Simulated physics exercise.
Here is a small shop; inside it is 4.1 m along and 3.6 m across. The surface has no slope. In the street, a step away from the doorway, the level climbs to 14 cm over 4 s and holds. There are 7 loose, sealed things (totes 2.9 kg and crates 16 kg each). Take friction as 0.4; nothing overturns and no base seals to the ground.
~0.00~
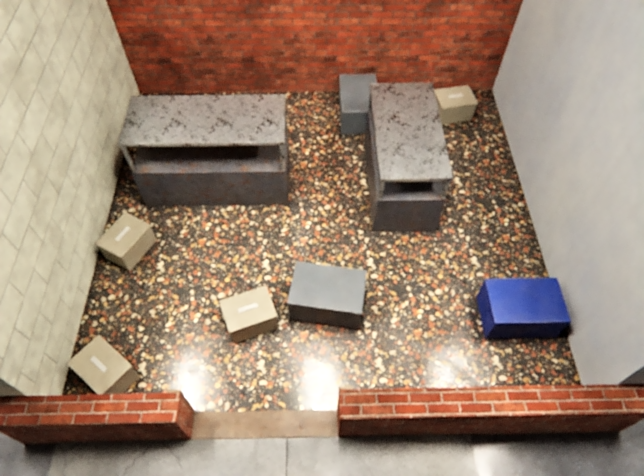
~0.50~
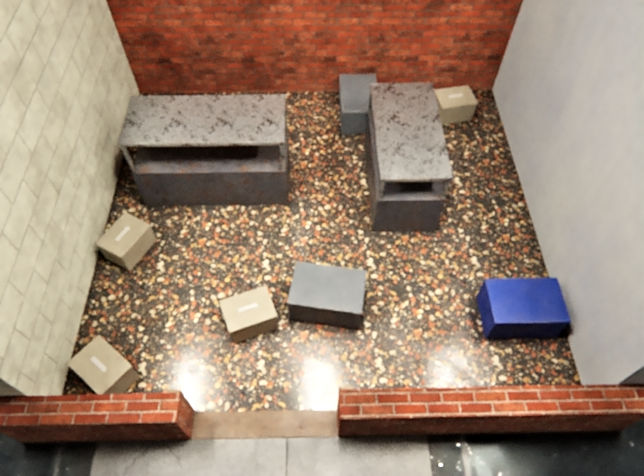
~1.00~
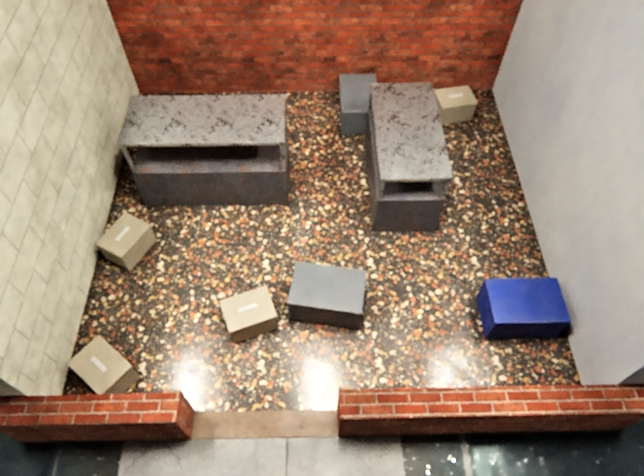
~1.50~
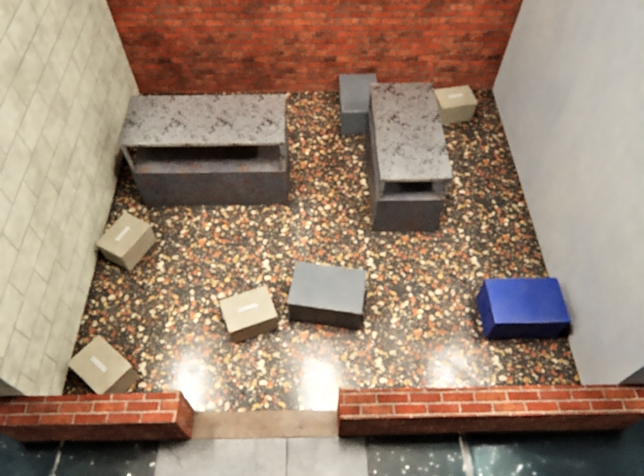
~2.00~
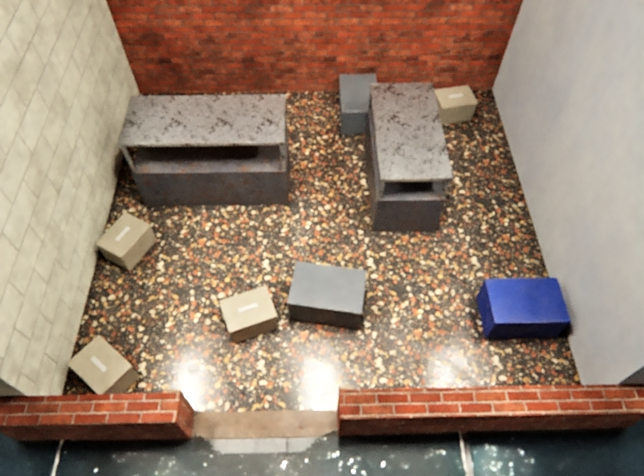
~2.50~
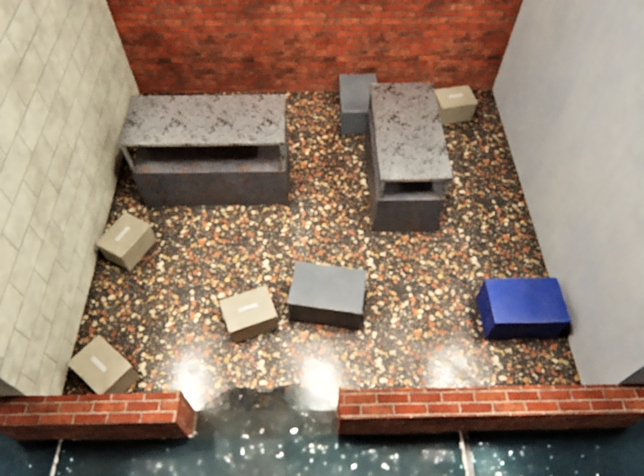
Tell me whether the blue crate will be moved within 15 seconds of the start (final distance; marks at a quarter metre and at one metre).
Blue crate barely shifts.
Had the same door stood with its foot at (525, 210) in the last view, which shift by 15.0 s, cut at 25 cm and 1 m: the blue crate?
Then the blue crate slides a little.
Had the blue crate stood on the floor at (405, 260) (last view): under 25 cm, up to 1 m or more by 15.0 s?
It moves a short way.
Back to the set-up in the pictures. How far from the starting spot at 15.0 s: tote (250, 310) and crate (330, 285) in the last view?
In that order: 150 cm, 60 cm.
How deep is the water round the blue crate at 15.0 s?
Roughly 6 cm.
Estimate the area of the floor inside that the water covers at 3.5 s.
Roughly 1.0 m2.
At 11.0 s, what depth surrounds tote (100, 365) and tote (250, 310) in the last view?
Roughly 9 and 7 cm.
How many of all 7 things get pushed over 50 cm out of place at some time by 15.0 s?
I count 4.
After 3.5 s the blue crate is near (527, 300), 0.0 m from its start, aground; 0 afloat.
After 6.8 s the blue crate is near (527, 300), 0.0 m from its start, aground; 2 afloat.
After 11.0 s the blue crate is near (527, 300), 0.0 m from its start, aground; 3 afloat.
After 15.0 s the blue crate is near (528, 303), 0.0 m from its start, aground; 5 afloat.
